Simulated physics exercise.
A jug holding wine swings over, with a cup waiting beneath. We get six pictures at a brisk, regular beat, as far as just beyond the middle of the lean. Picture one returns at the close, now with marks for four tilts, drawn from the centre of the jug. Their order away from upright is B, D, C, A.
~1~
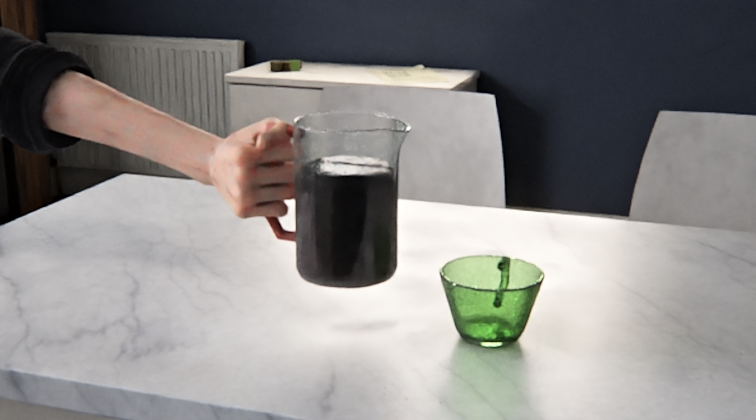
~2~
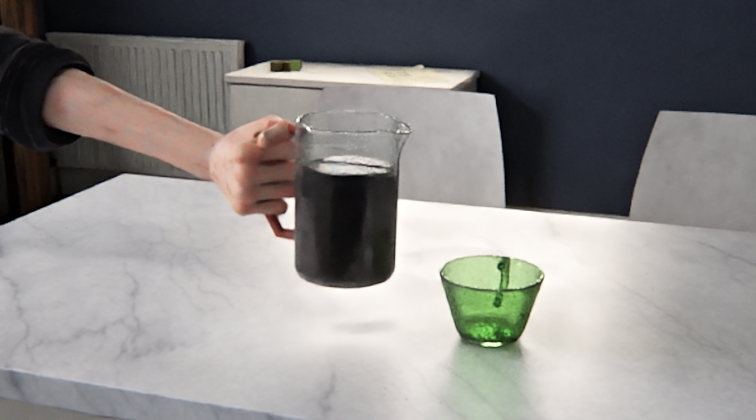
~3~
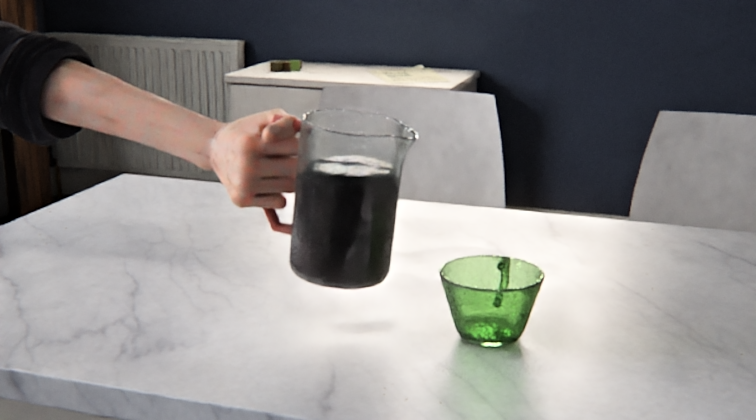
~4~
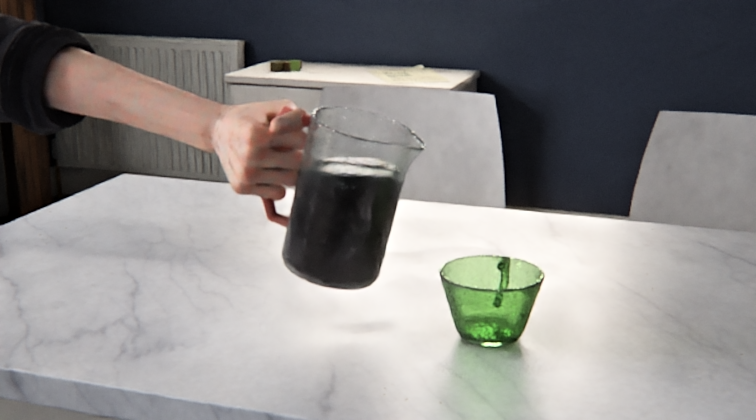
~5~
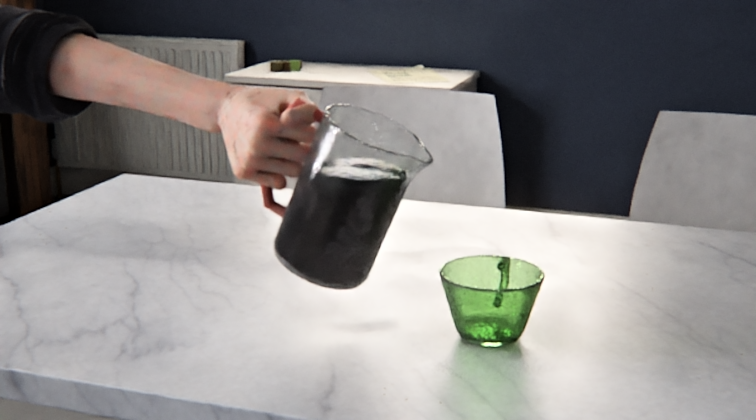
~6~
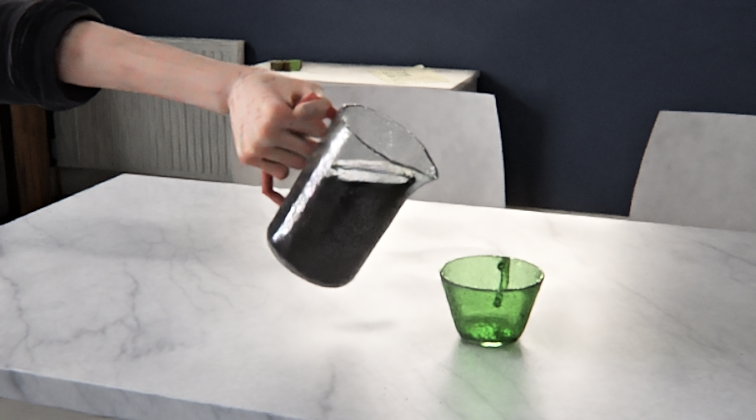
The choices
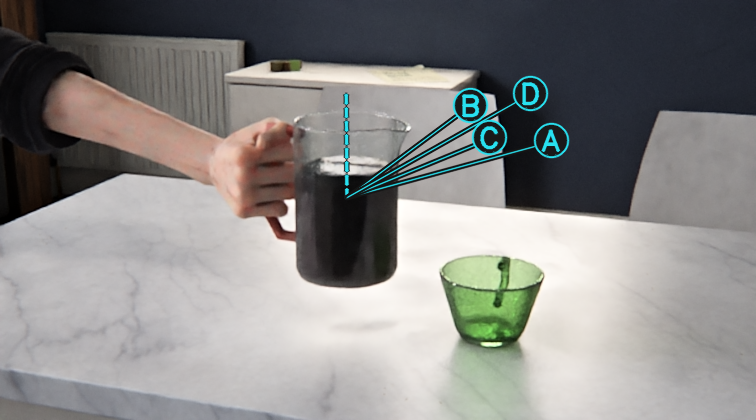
At a white marbled table, a hand held a glass jug of dark liquid upright beside a green cup, then gradually tilted it to the right, with nothing leaving the jug.
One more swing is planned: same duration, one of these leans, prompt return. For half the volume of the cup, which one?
C is best.
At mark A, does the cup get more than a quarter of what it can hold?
Yes, it does.
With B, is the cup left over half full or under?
Under half.
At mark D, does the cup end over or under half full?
Under.
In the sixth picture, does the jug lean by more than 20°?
Yes.
On the marked copy, A at (535, 146); B at (457, 115); C at (474, 145); D at (515, 102).
Choosing A, the cup ends with about 66 % of what it can hold; 5 % of the wine is spilt.
Choosing B, the cup ends with about 16 % of what it can hold.
Choosing C, the cup ends with about 46 % of what it can hold.
Choosing D, the cup ends with about 30 % of what it can hold.
